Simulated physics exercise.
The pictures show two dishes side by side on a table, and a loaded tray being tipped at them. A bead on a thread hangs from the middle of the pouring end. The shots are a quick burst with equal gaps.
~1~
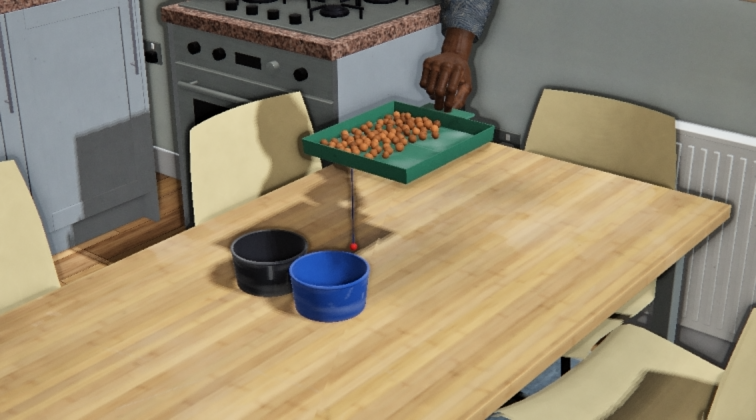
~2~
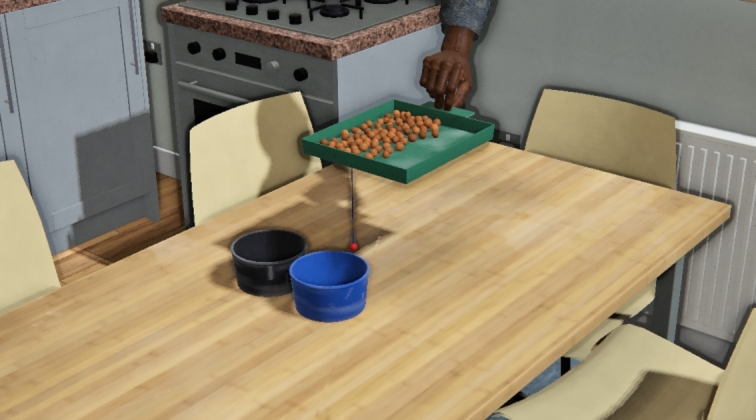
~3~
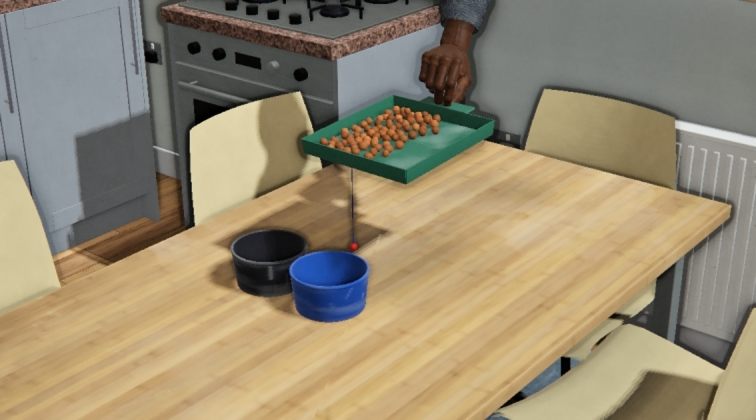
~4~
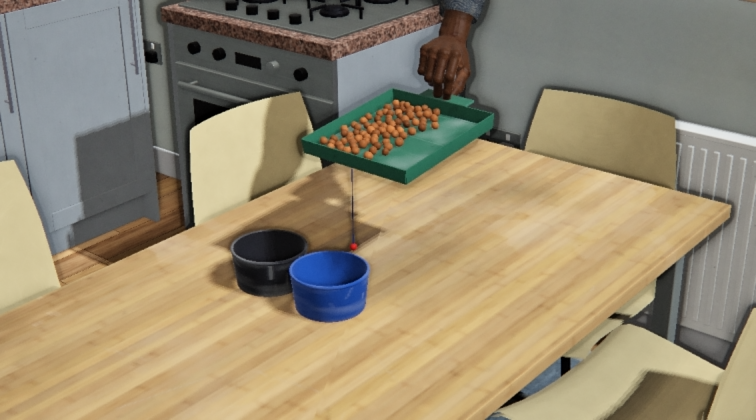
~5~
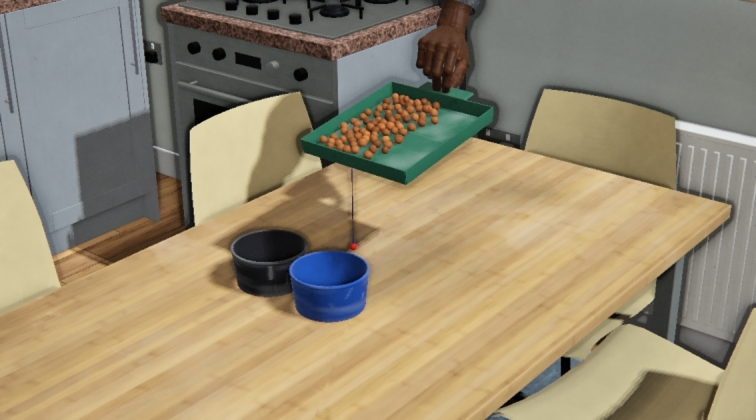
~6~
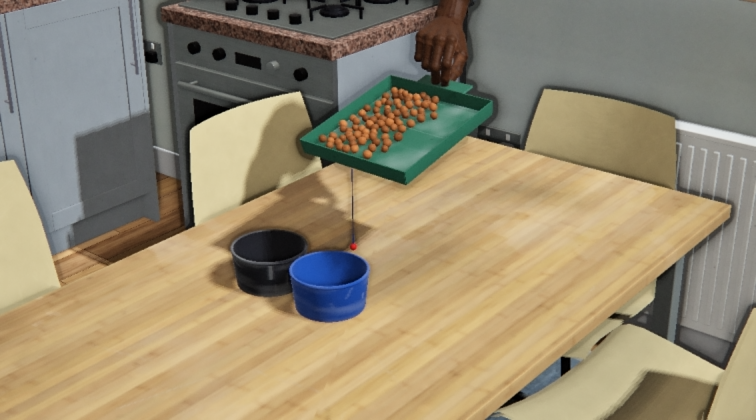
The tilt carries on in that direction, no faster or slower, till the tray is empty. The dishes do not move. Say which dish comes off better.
It favours the right-hand dish.
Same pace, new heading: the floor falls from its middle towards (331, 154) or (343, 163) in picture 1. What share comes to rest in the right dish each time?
First some 0, then 40 per cent.
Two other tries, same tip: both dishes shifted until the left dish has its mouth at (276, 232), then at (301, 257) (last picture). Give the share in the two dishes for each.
First some 10, then 80 per cent.
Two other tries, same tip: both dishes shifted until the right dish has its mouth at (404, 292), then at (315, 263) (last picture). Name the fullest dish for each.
In turn: The left-hand dish; the right dish.
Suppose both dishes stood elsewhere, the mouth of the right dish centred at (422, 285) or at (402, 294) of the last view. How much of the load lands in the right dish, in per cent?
Roughly 0 per cent, and 10 per cent.
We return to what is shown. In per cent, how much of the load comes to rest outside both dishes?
Close to 30 per cent.
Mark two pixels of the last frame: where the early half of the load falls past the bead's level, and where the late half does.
The first part at (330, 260); the rest at (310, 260).
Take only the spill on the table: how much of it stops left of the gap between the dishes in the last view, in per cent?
About 40 per cent.
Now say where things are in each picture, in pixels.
The first picture shows corners of the pouring end (304, 139) and (406, 169), level; middle of the load (384, 134), hazelnuts; left dish (244, 274); right dish (304, 298); bead on its thread (353, 247).
The second picture shows corners of the pouring end (304, 139) and (406, 169), level; middle of the load (384, 133).
The third picture shows corners of the pouring end (304, 139) and (406, 169), tipped barely, level across its low end; middle of the load (384, 131).
The fourth picture shows corners of the pouring end (303, 139) and (405, 170), tipped a little, level across its low end; middle of the load (384, 127).
The fifth picture shows corners of the pouring end (302, 139) and (405, 170), tipped a little, level across its low end; middle of the load (383, 123).
The sixth picture shows corners of the pouring end (302, 139) and (404, 171), tipped a little, level across its low end; middle of the load (382, 119); left dish (244, 274); right dish (304, 298).
Just after the last frame, tray tipped steeply; every one on the tray.
A moment on, tray tipped right over; every one on the tray.
Further on, tray tipped past a quarter turn; roughly two thirds in the right dish; just a few in the left dish; roughly a third outside both.
When it is over, tray tipped past a quarter turn; roughly two thirds in the right dish; just a few in the left dish; roughly a third outside both.
